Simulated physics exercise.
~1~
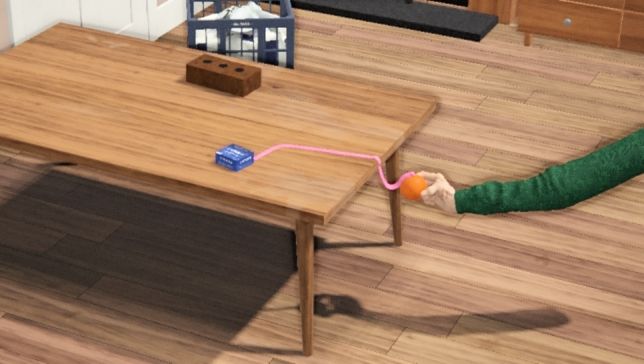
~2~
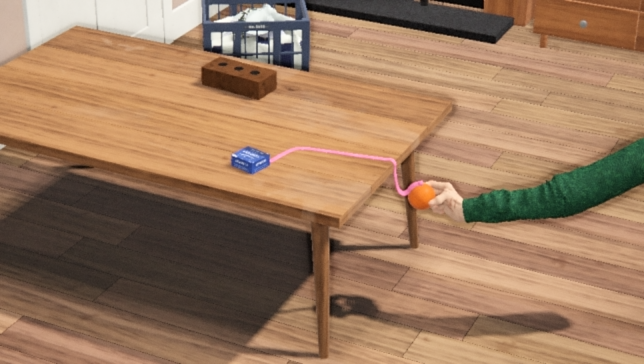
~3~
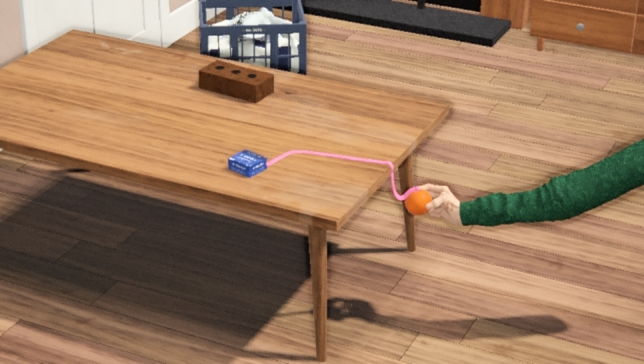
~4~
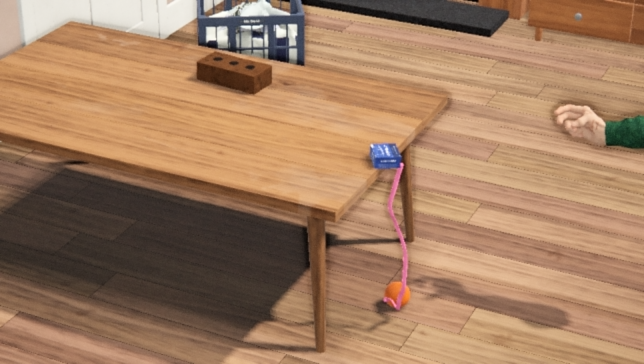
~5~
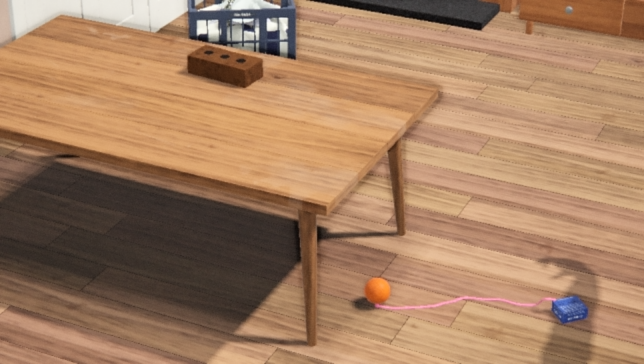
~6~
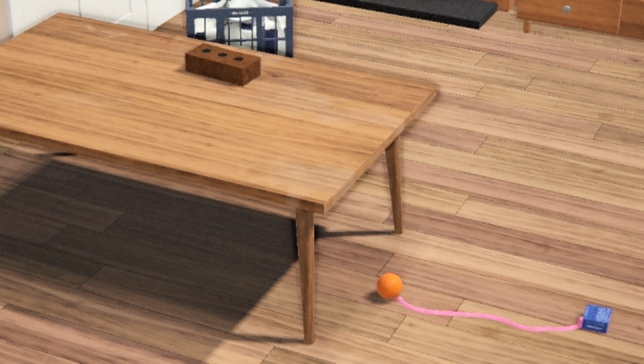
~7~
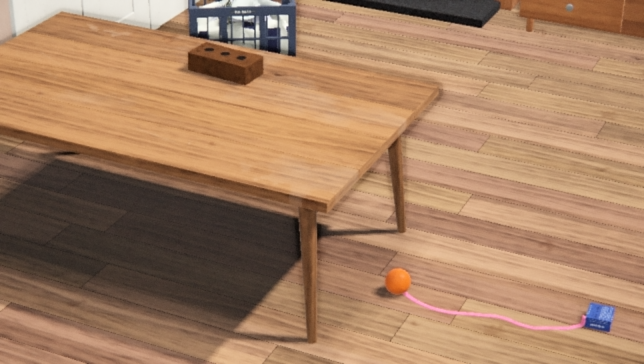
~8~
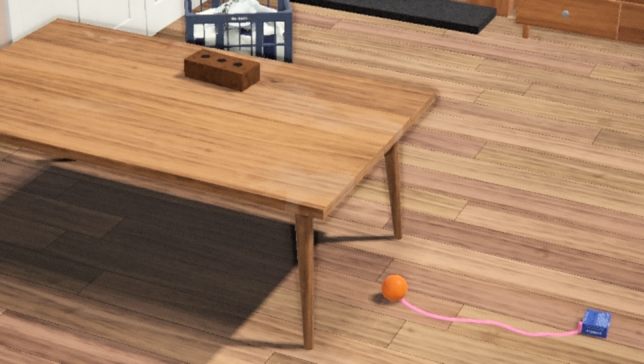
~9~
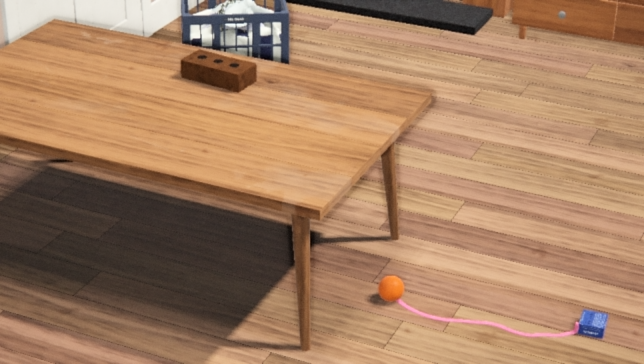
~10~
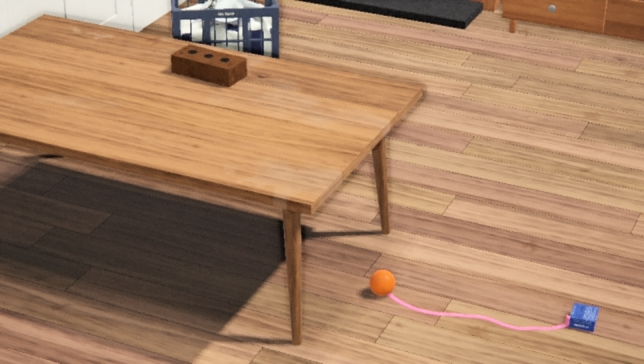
At the start, a hand in a green sleeve holds an orange beside a wooden table, with a pink ribbon running from it to a small blue box on the tabletop, near a brick. The hand lets go and draws back to the right. The orange drops to the floor, and the ribbon drags the blue box to the table's edge. The box then goes over and lands on the floor to the right of the orange. The orange shifts slightly, then both rest on the floorboards, still joined by the ribbon, while the brick stays on the table.
